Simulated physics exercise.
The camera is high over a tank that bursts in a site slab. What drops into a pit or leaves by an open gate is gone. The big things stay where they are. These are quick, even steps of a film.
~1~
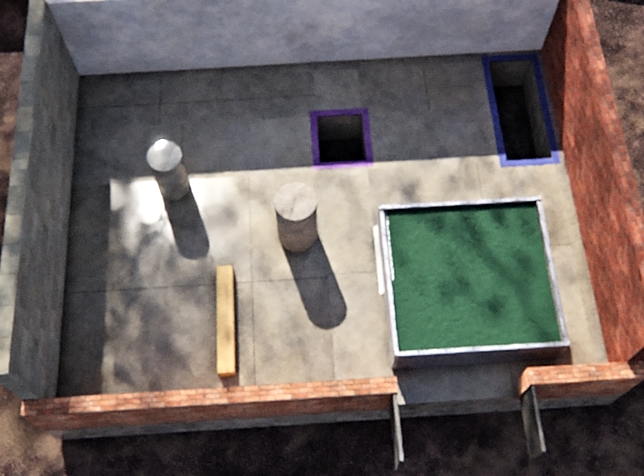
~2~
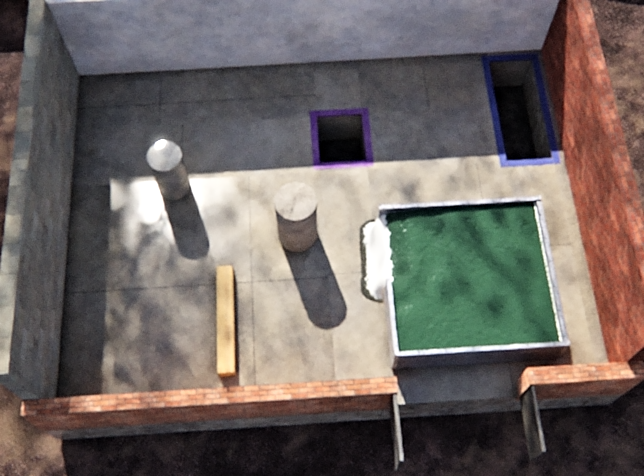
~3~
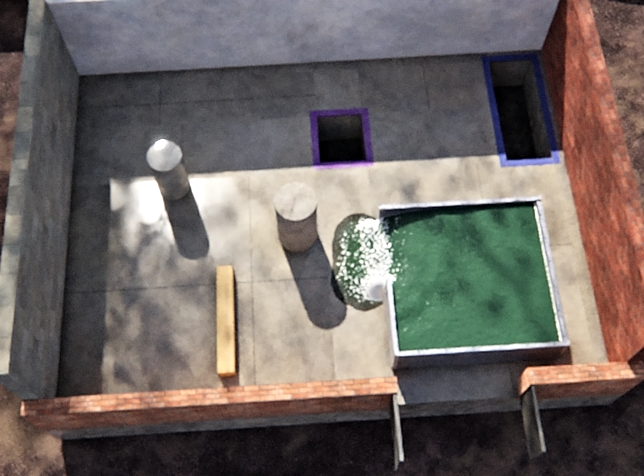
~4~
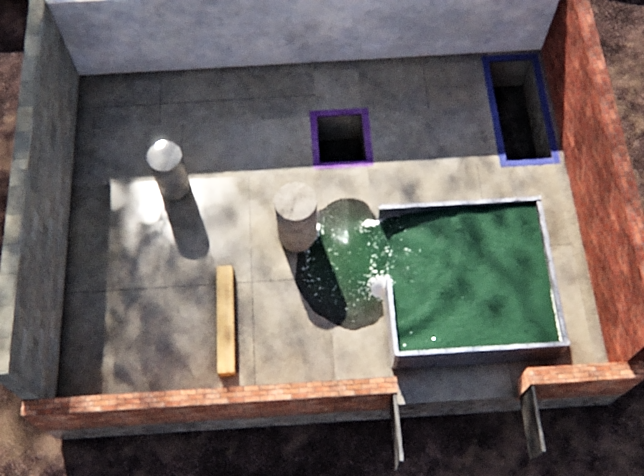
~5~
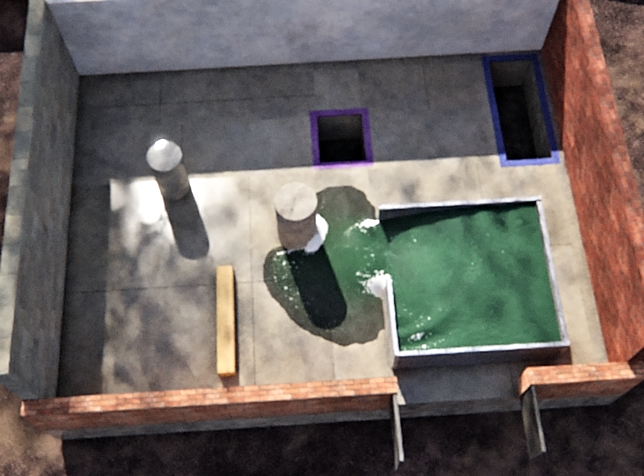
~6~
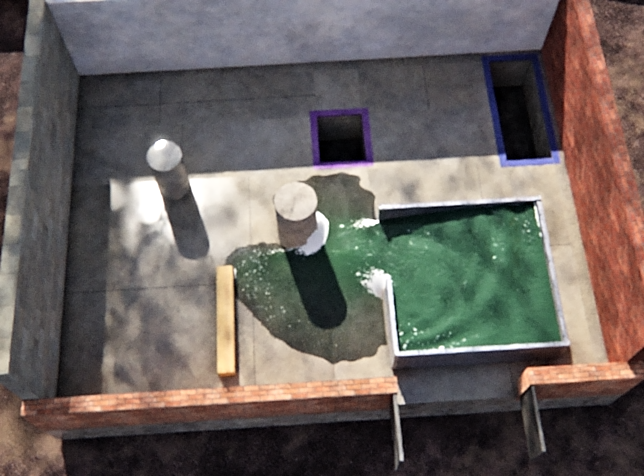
In a walled concrete yard, green water burst from the left side of a square tank, foamed across the slab, and spread leftward around the nearer short pillar, reaching close to a yellow block.
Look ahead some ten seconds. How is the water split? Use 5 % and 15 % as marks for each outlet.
One by one: The gate takes under 5 %; the blue pit takes under 5 %; the purple pit takes from 5 to 15 %.
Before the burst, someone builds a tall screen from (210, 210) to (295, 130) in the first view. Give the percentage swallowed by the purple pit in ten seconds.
Per cent: Purple 20.
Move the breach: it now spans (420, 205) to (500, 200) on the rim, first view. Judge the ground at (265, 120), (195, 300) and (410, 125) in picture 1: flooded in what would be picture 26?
In that order: Awash, clear, under water.
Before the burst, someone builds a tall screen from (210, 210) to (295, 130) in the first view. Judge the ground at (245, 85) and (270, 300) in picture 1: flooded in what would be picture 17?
In turn: Dry, flooded.
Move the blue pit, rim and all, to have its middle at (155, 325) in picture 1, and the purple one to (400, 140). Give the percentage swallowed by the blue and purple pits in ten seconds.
Per cent: Blue 20, purple 2.
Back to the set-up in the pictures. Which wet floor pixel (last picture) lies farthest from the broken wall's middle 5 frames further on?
I would point to (112, 244).
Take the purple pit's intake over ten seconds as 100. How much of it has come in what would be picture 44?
About 65 per cent.
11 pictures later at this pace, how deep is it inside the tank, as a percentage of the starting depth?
Roughly 64 per cent.
A moment on, water covers 20 % of the floor; the gate 0 %, the blue pit 0 %, the purple pit 0 %.
Next, water covers 45 % of the floor; the gate 0 %, the blue pit 0 %, the purple pit 2 %.
Then, water covers 65 % of the floor; the gate 0 %, the blue pit 0 %, the purple pit 4 %.
Later, water covers 70 % of the floor; the gate 1 %, the blue pit 0 %, the purple pit 7 %.
In the end, water covers 80 % of the floor; the gate 3 %, the blue pit 0 %, the purple pit 10 %.
